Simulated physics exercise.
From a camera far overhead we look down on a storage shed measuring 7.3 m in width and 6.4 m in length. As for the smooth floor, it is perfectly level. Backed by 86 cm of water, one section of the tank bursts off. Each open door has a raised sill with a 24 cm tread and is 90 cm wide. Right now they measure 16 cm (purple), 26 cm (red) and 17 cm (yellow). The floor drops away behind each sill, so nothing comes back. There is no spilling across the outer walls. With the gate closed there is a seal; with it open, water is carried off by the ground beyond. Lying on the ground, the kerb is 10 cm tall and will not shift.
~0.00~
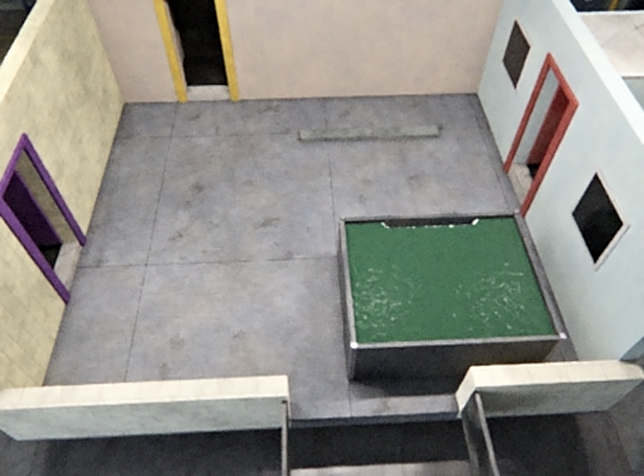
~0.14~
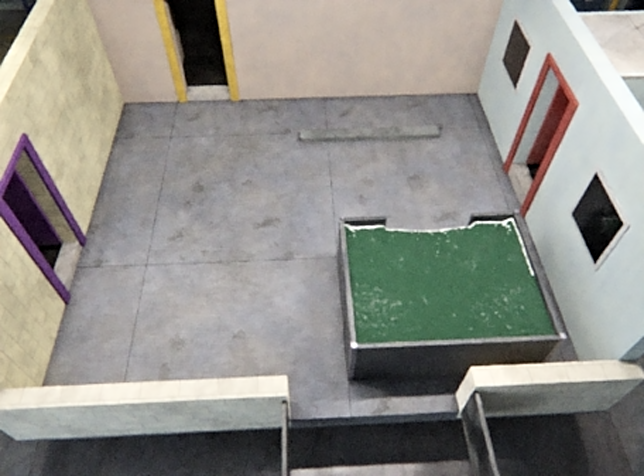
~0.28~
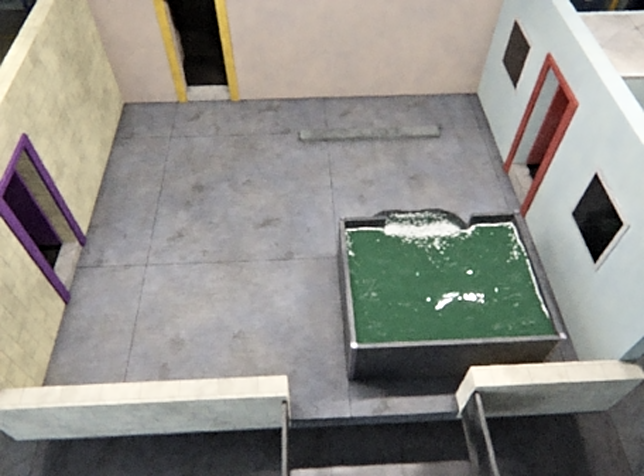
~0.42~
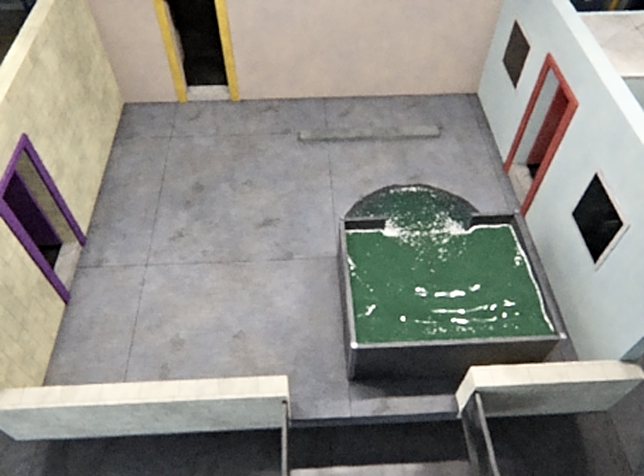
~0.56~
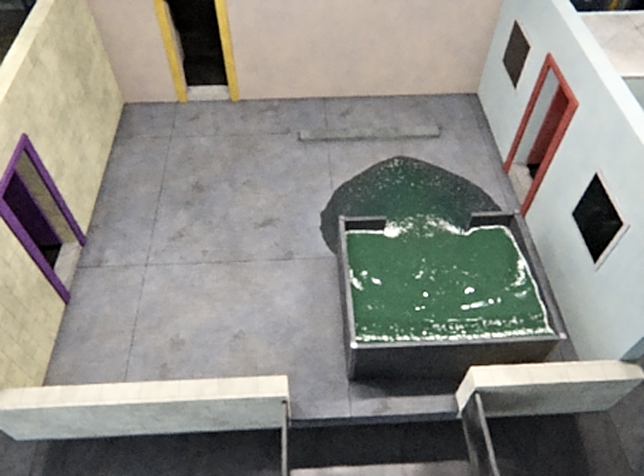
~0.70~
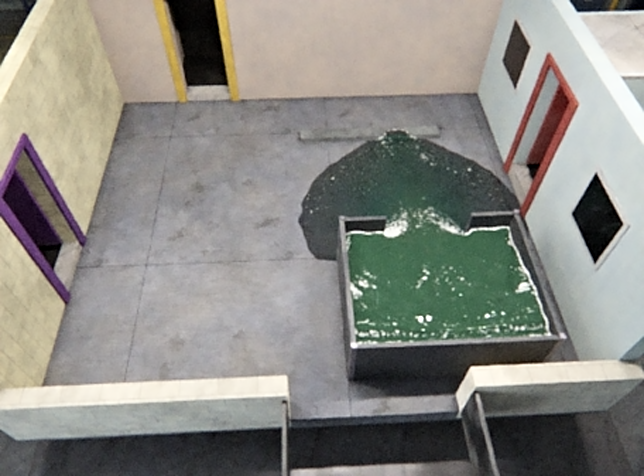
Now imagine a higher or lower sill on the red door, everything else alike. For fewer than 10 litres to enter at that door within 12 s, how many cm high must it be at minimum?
It must be roughly 12.5 cm high.
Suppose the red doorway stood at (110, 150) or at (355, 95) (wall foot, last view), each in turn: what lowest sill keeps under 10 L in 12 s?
First place around 20 cm, second around 27 cm.
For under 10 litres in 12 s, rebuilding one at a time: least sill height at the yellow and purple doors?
Some 13.5 cm for yellow, some 6.5 cm for purple.
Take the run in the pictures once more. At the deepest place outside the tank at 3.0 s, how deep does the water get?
Up to some 34 centimetres, I'd say.
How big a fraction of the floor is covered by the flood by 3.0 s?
Approximately 50 % of it.
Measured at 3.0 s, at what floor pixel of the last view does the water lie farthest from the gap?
Pixel: About (124, 105).
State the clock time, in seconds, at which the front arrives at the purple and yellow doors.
Purple door 4.5 seconds; yellow door 2.0 seconds.
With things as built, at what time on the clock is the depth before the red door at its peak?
Around 4.5 s.
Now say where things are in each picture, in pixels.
In the first frame, the tank at (442, 276) is whole and still, 86 cm deep; the red door at (533, 149) is dry.
In the second frame, the gap is on the far side, the front 0.3 m out at a hidden place; the back of the tank holds 86 cm.
In the third frame, water pours out on the far side and has run 0.9 m, to (384, 215); about 14 cm deep outside, 86 cm at the back.
In the fourth frame, the front is at (390, 189), 1.5 m from the gap on the far side; 2.6 m2 of floor is wet, 82 cm left at the back.
In the fifth frame, the gap is on the far side, the front 2.2 m out at (395, 160); the back of the tank holds 73 cm.
In the sixth frame, the front is at (394, 132), 2.8 m from the gap on the far side; 7.4 m2 of floor is wet, 74 cm left at the back; the red door at (533, 149), 2.3 m from the gap, is still 0.2 m from the nearest water.
After 1.4 s water covers 35 % of the floor, deepest (49 cm) near (420, 251); 11 cm at the red door, 0 litres in over its 26 cm sill.
After 3.0 s water covers 50 % of the floor, deepest (34 cm) near (480, 136); 9 cm at the red door, 0 litres in over its 26 cm sill.
After 12.0 s water covers 95 % of the floor, deepest (16 cm) near (338, 360); 6 cm at the red door, 0 litres in over its 26 cm sill.
At the red door as built, the water arrived by 0.8 s and peaked near 14 cm at 4.4 s.
With a sill of 11.5 cm, 16 litres would have come in within the 12 s; with 13.5 cm, 6 litres. So under 10 litres takes about 12.5 cm.
